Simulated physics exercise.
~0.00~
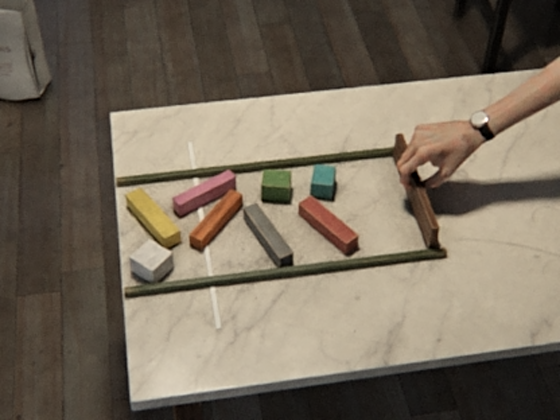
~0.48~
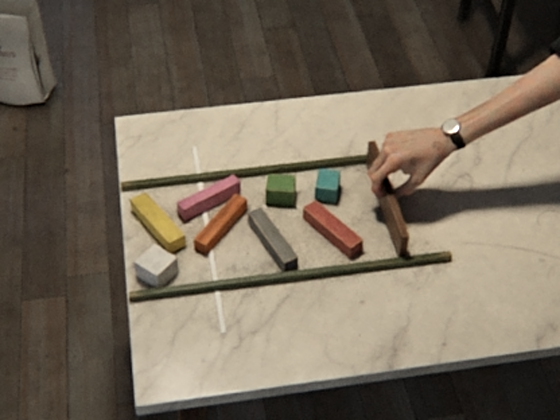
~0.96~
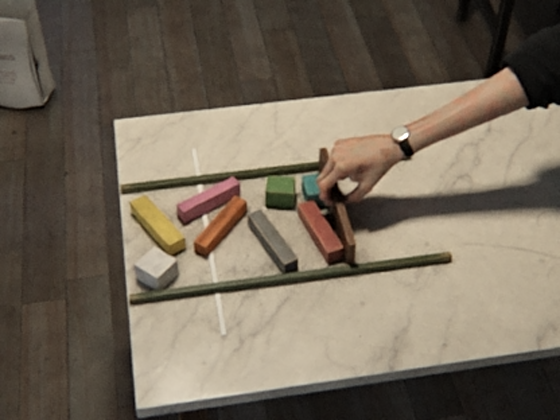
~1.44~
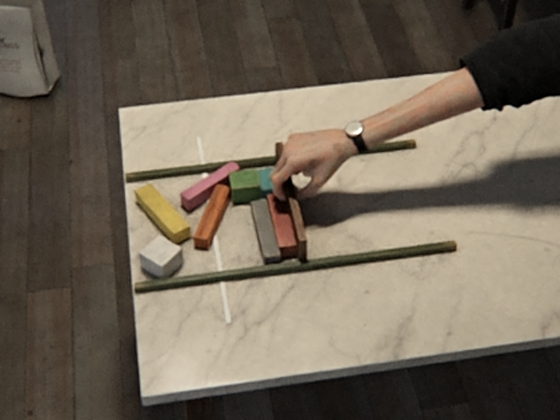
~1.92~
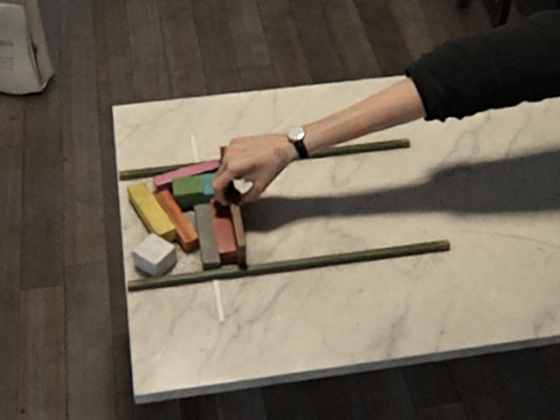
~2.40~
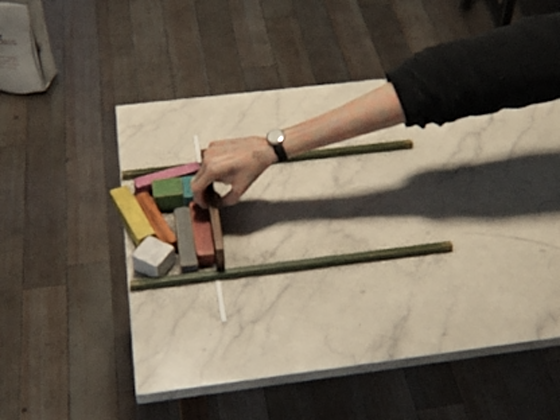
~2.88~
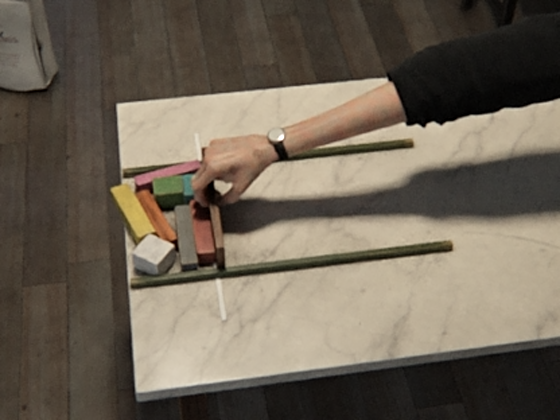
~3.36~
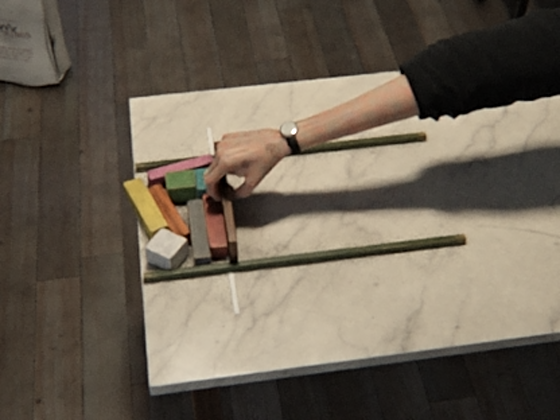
A brown board, held upright by a hand wearing a watch, slides left across a marble table between two long green rails, toward eight colored sticks and blocks. It first meets the turquoise block and the red bar and pushes them along. The green block and grey stick are swept up next, and the pieces bunch together. The orange, pink and yellow bars then shift too as the cluster is squeezed toward the table's left end. The board stops near the white strip of tape, with the pieces packed together and none fallen off.
